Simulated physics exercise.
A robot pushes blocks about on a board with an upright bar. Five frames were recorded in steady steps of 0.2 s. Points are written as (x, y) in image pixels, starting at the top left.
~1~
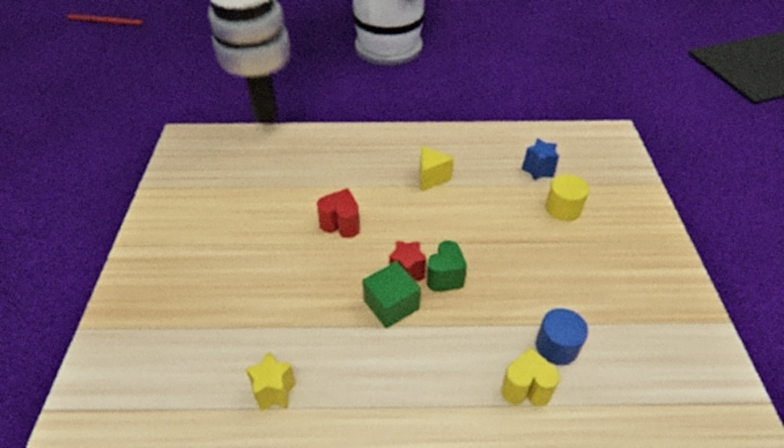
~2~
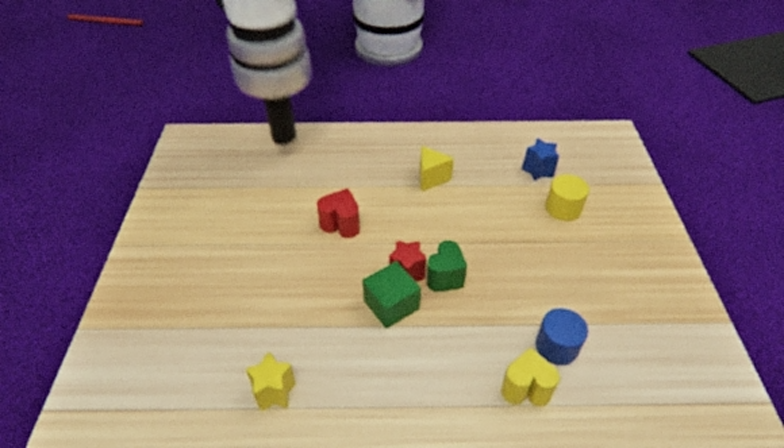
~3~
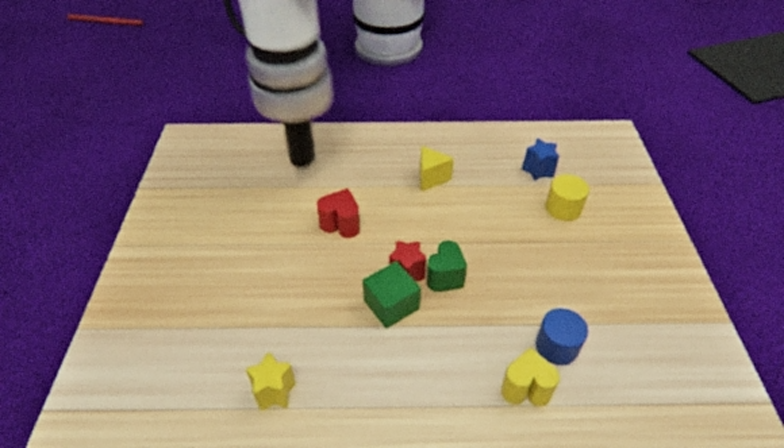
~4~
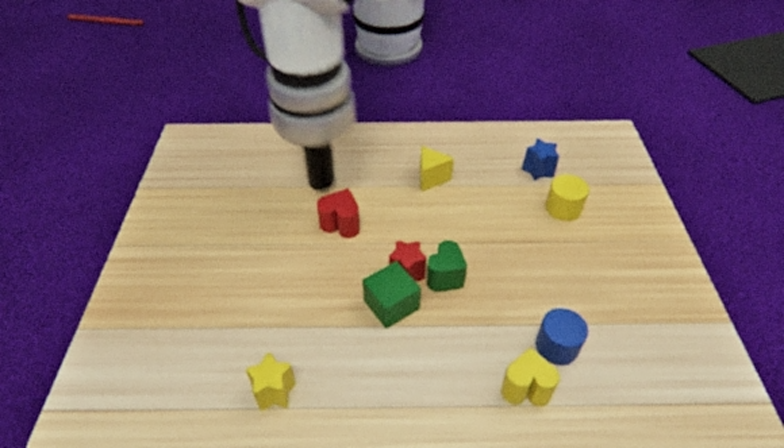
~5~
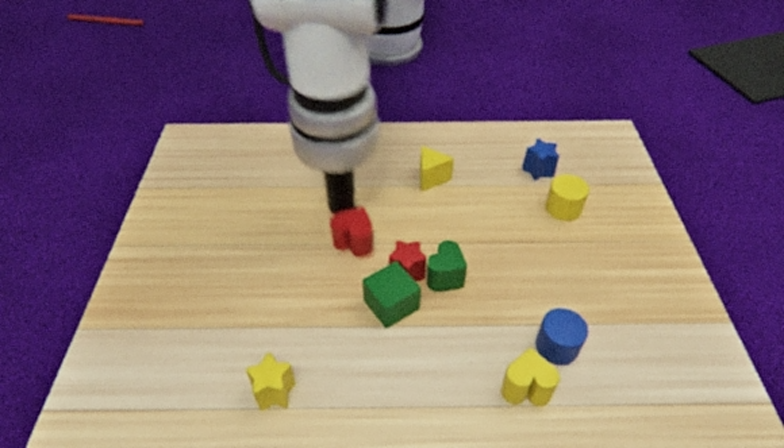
A robot arm with a dark upright bar moved down and to the right across the wooden board, then nudged the red heart block slightly toward the red star while the other blocks stayed still.
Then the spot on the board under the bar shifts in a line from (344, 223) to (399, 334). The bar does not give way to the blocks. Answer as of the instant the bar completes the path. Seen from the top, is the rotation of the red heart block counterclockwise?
I expect so.
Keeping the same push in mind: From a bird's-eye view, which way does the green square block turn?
It spins clockwise.
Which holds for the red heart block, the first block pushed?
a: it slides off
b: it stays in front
I choose b.
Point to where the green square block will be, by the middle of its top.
It is at (455, 368).
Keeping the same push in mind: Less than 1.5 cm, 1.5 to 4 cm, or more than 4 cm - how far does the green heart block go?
Result: Under 1.5 cm.
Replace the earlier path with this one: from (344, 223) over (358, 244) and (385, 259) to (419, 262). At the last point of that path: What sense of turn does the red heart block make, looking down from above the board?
Rotates clockwise.
The first path, step by step. One third of the way, bar at (360, 242); red heart block at (376, 258); green square block at (396, 290); red star at (414, 253), turned 25° anticlockwise.
Two thirds of the way, bar at (379, 278); red heart block at (404, 291), turned 25° anticlockwise; green square block at (421, 325), turned 40° clockwise; red star at (418, 258), turned 60° anticlockwise; green heart block at (455, 255).
At the end, bar at (399, 319); red heart block at (430, 331), turned 35° anticlockwise; green square block at (455, 368), turned 35° clockwise; red star at (418, 258), turned 60° anticlockwise; green heart block at (455, 255).
